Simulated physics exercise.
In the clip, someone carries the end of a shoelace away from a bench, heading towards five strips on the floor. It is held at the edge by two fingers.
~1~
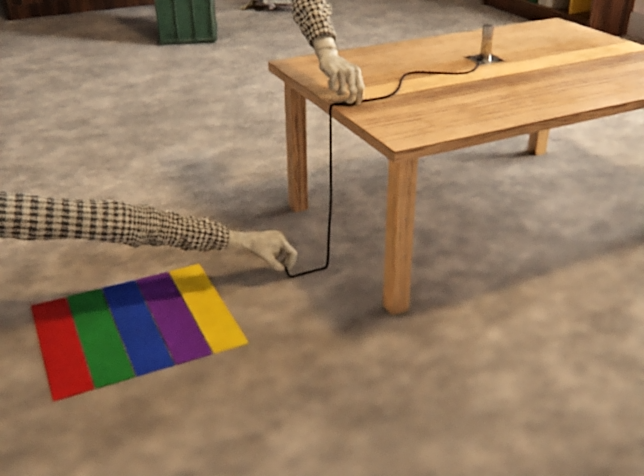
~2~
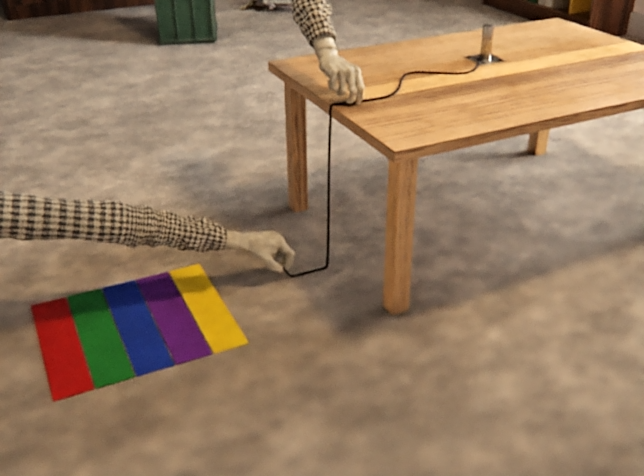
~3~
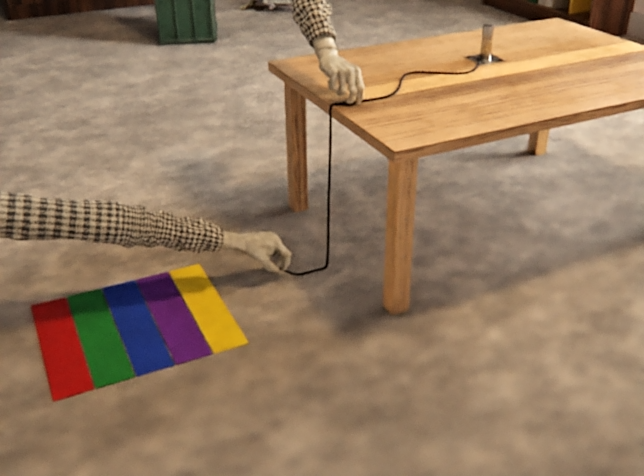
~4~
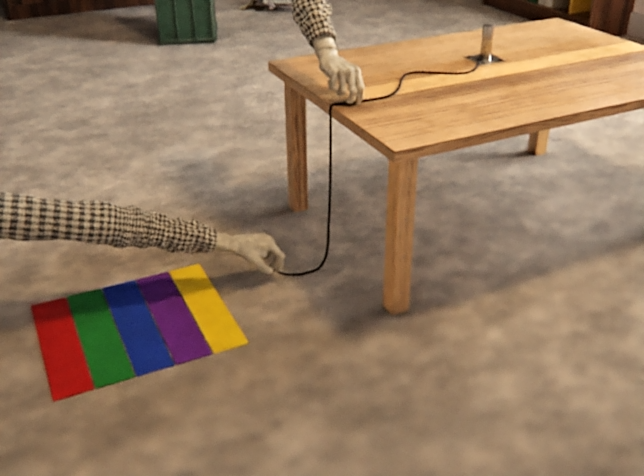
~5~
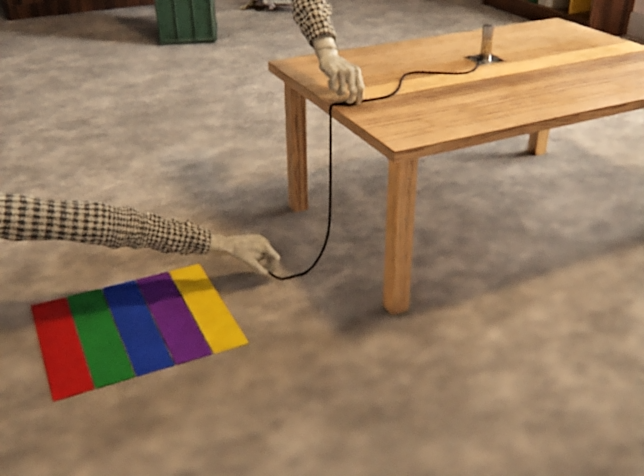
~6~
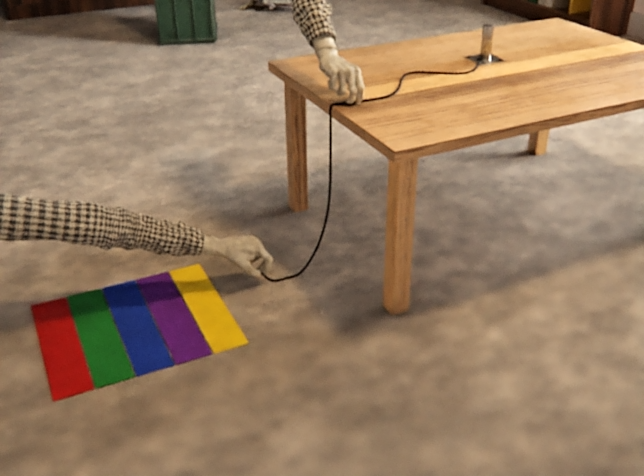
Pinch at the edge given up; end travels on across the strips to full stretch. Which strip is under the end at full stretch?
The blue strip.
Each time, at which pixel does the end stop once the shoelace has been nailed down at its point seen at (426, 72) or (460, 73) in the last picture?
Estimates in sequence: (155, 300) then (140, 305).
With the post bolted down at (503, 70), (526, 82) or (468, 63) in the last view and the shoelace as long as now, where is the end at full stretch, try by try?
(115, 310), (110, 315) and (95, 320), roughly.
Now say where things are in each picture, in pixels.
The first picture shows end (286, 267); yellow (222, 332); purple (186, 342); blue (148, 353); green (110, 364); red (69, 376).
The second picture shows end (284, 267); shoelace through (474, 69) (410, 73) (390, 96) (330, 120) (329, 191) (328, 255).
The third picture shows end (280, 268).
The fourth picture shows end (274, 270); shoelace through (474, 69) (410, 73) (390, 96) (331, 120) (330, 191) (326, 256).
The fifth picture shows end (269, 271).
The sixth picture shows end (262, 273); shoelace through (474, 69) (410, 73) (390, 96) (331, 120) (330, 191) (313, 256).
A little later, end near (181, 294); over purple.
Next, end near (147, 303); over blue.
When it is tight, end near (128, 308); over blue. The end stops over the blue strip.
